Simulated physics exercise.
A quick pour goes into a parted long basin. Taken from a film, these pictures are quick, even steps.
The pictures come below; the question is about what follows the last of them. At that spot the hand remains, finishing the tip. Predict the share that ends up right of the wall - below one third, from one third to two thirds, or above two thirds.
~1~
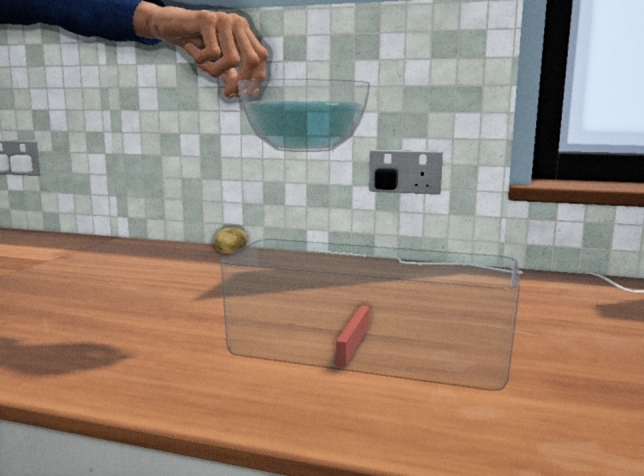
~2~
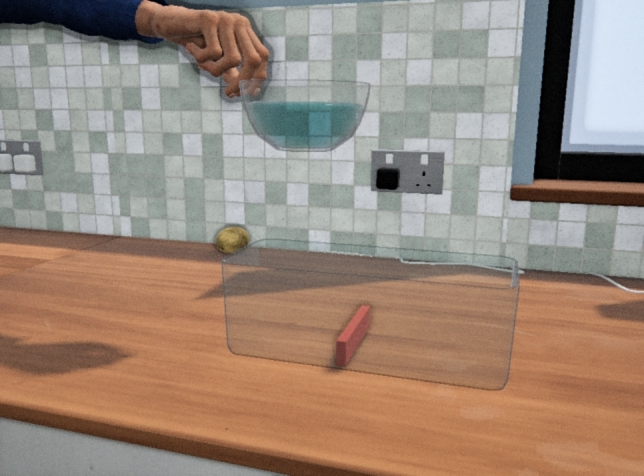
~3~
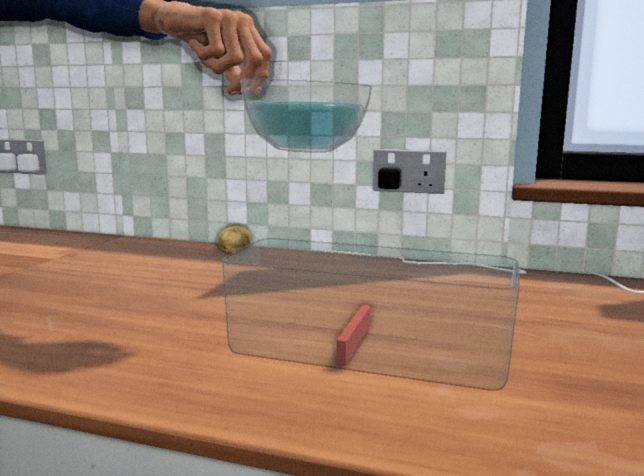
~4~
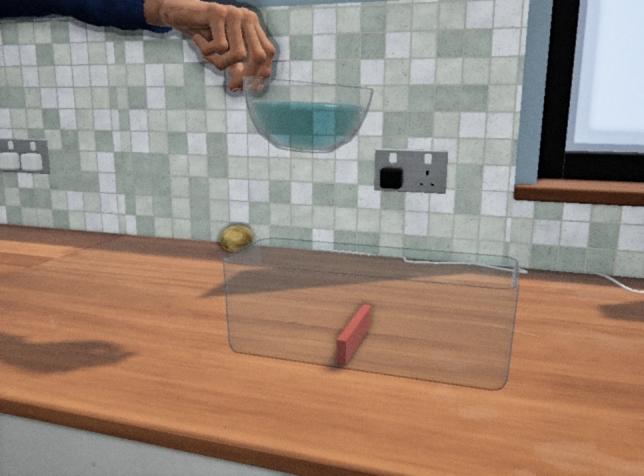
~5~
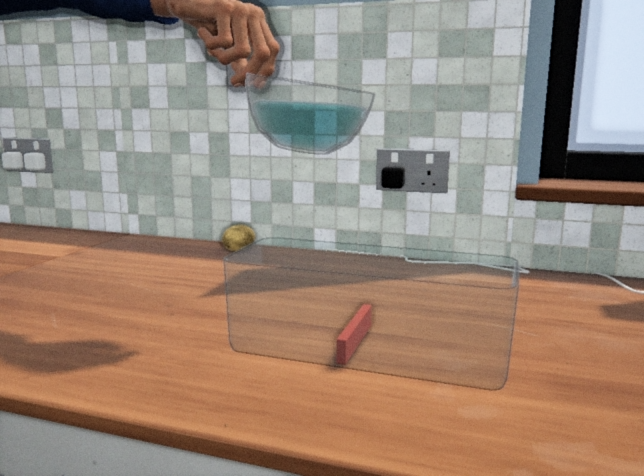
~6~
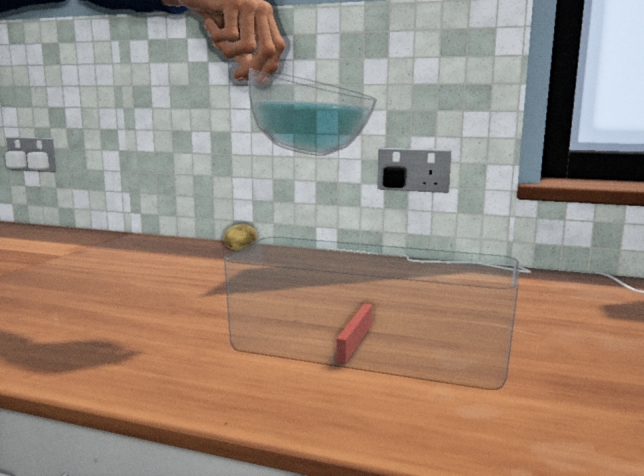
The share is above two thirds.
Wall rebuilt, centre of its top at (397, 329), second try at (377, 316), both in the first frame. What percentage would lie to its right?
Roughly 60 % and 80 %.
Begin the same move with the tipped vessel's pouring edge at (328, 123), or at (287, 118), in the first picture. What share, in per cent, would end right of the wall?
First try: About 60 %; second try: About 15 %.
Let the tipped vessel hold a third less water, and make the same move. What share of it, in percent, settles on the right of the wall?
Some 90 per cent.
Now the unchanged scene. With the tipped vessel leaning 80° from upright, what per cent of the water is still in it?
Near 40 in a hundred still remains.
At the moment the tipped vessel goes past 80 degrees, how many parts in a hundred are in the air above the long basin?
Around 50 percent.
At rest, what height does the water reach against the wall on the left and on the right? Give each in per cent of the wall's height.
On the left it's around 10 per cent; on the right, 70 per cent.
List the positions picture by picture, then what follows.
It leans 0°; its right rim is at (367, 84); the water meets the walls at (253, 105) and (363, 105); the long basin's rim runs from (241, 251) to (517, 274); the wall's top is at (354, 324), in the first picture.
It leans 1°; its right rim is at (368, 85); the water meets the walls at (253, 104) and (363, 105), in the second picture.
It leans 2°; its right rim is at (369, 87); the water meets the walls at (255, 103) and (364, 105), in the third picture.
It leans 5°; its right rim is at (371, 91); the water meets the walls at (258, 102) and (366, 107), in the fourth picture.
It leans 9°; its right rim is at (372, 95); the water meets the walls at (259, 102) and (367, 108), in the fifth picture.
It leans 14°; its right rim is at (374, 101); the water meets the walls at (261, 102) and (370, 109), in the sixth picture.
A moment on, the tilt is 80° and 38 per cent is still to pour, 0 is left of the wall and 14 right of it.
Next, the tilt is 118° and 0 per cent is still to pour, 10 is left of the wall and 85 right of it.
Then the tilt is 122° and 0 per cent is still to pour, 13 is left of the wall and 86 right of it.
Later the tilt is 122° and 0 per cent is still to pour, 13 is left of the wall and 85 right of it.
At rest 13 per cent lies left of the wall, 86 right of it and 1 outside.
